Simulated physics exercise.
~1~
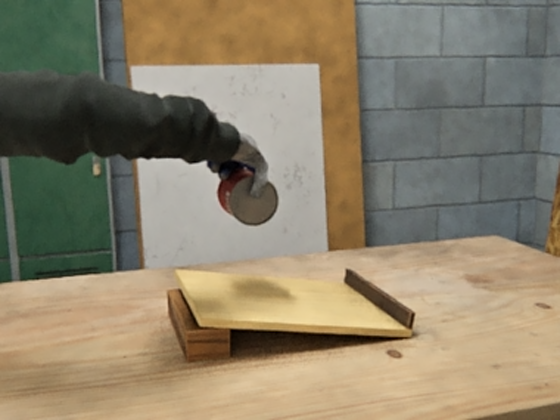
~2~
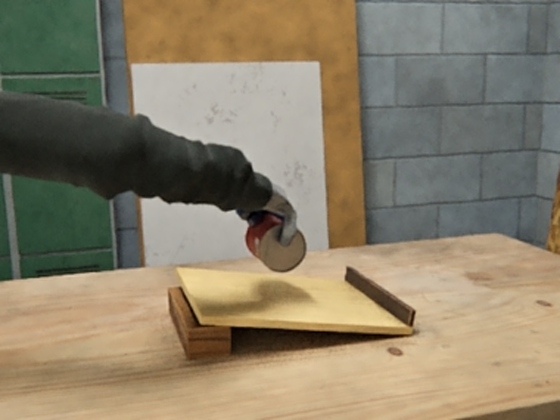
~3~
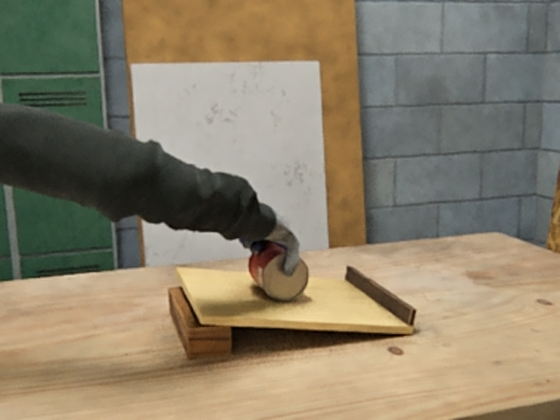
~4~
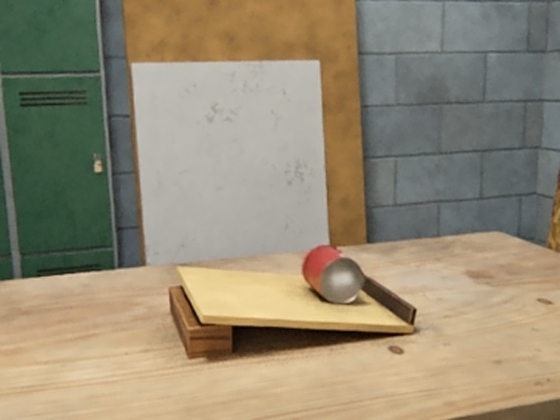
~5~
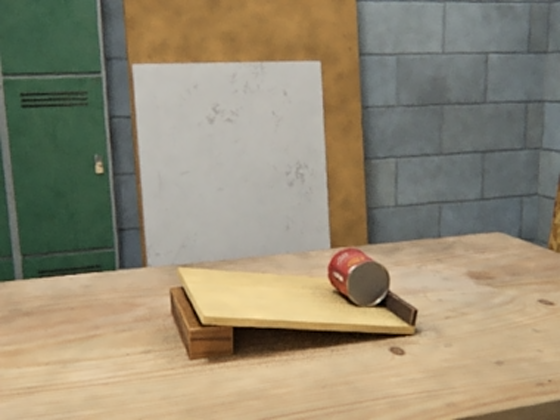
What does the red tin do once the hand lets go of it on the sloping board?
It does not stay where it was put but rolls downhill to the right, ending by the dark strip at the low end of the board.
A red tin was lowered on its side onto a sloping wooden board by a gloved hand, which let go and drew away. The tin then rolled down to the right and ended up against the dark strip at the board's low end.
